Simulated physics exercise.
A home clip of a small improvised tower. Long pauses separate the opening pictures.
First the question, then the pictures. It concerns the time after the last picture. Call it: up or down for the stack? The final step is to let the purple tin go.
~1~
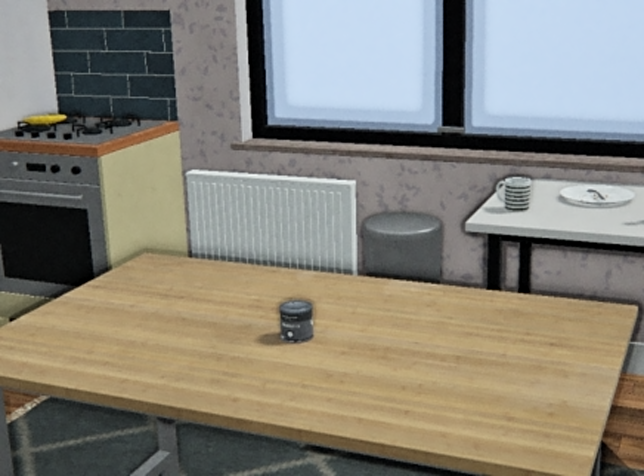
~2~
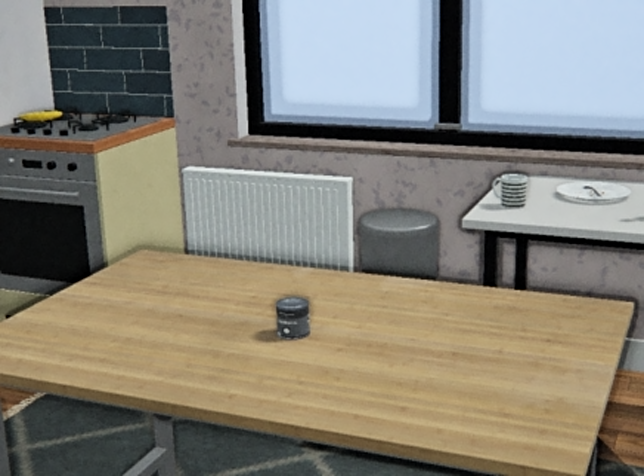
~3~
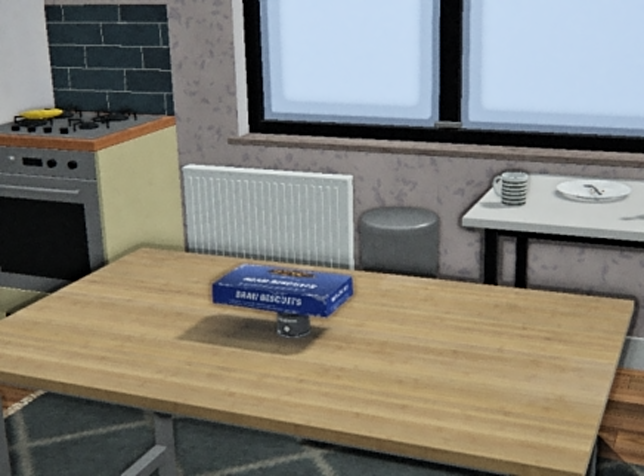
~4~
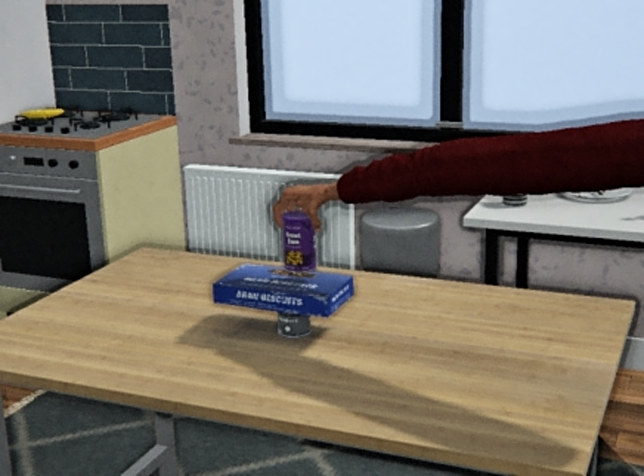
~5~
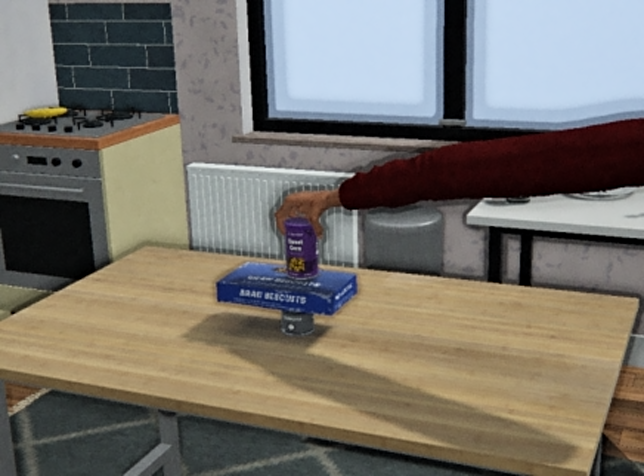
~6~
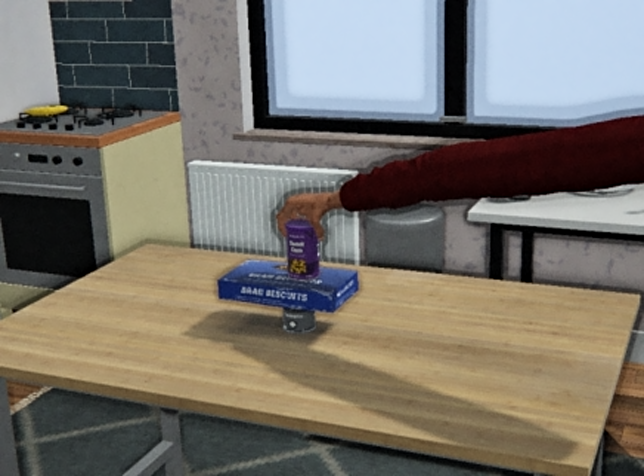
Up - it stays standing.
Then, 0.80 s past the last view, nothing moves.
Then, 1.70 s past the last view, purple tin resting near (304, 250).
Finally, all 3 still in place. Final places as the last picture's camera would see them, purple tin near (304, 250). The stack stays up.
